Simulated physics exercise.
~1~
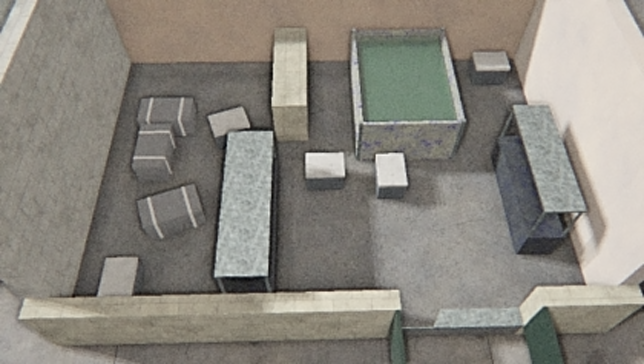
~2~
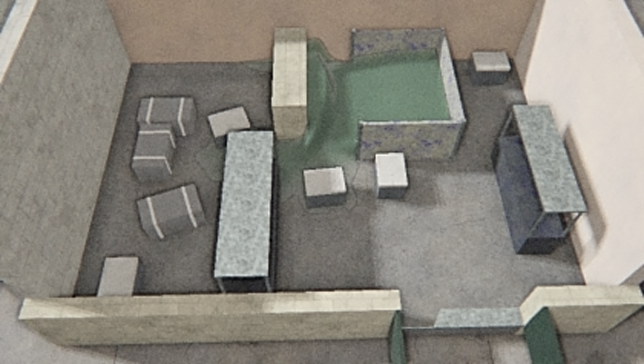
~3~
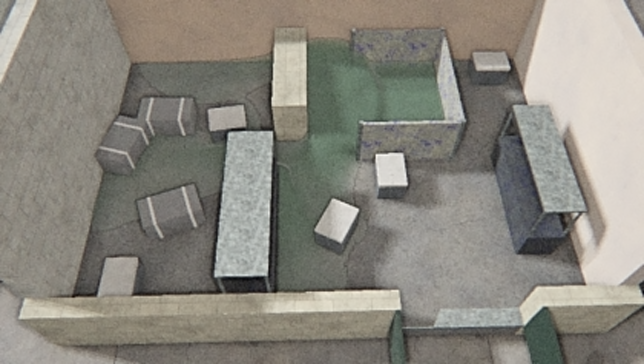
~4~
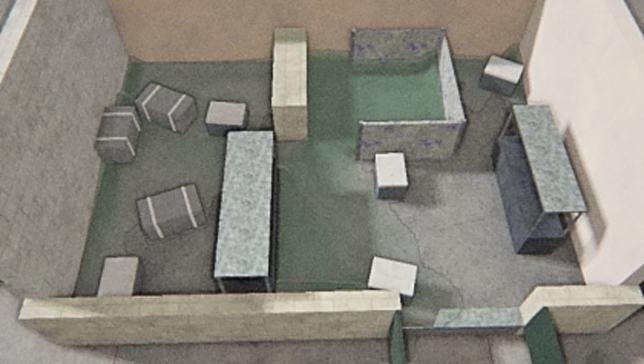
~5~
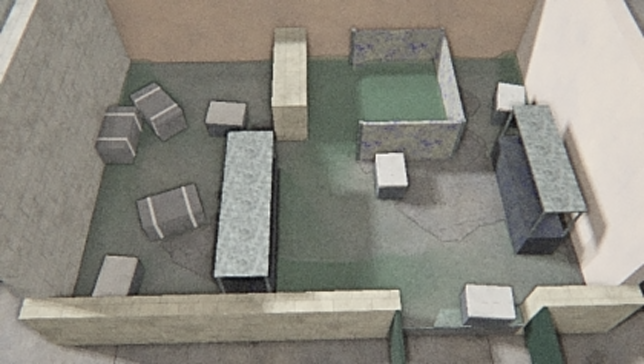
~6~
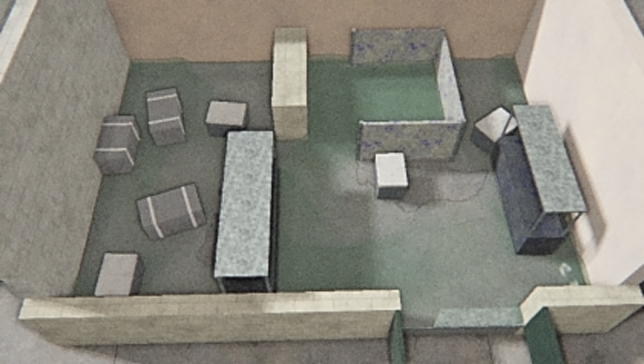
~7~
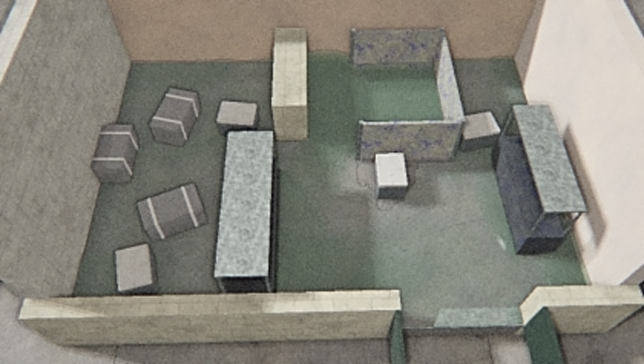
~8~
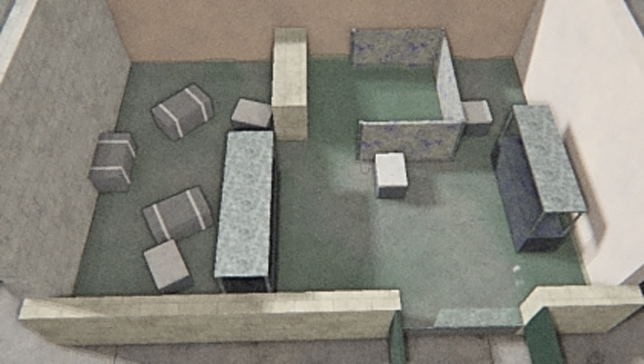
A walled depot room with a grey floor is seen from high above its near side, where there is a gap in the front wall. A tank of green water stands at the back, with banded grey trunks at left, pale boxes scattered about, and shelving and a bench between. The tank's left side gives way and green water pours left, then spreads across the floor. One pale box slides toward the viewer, then right past the gap and out of sight. The trunks at left shift and turn, and the far-right box drifts down, then left against the tank, as shallow green water covers most of the floor.
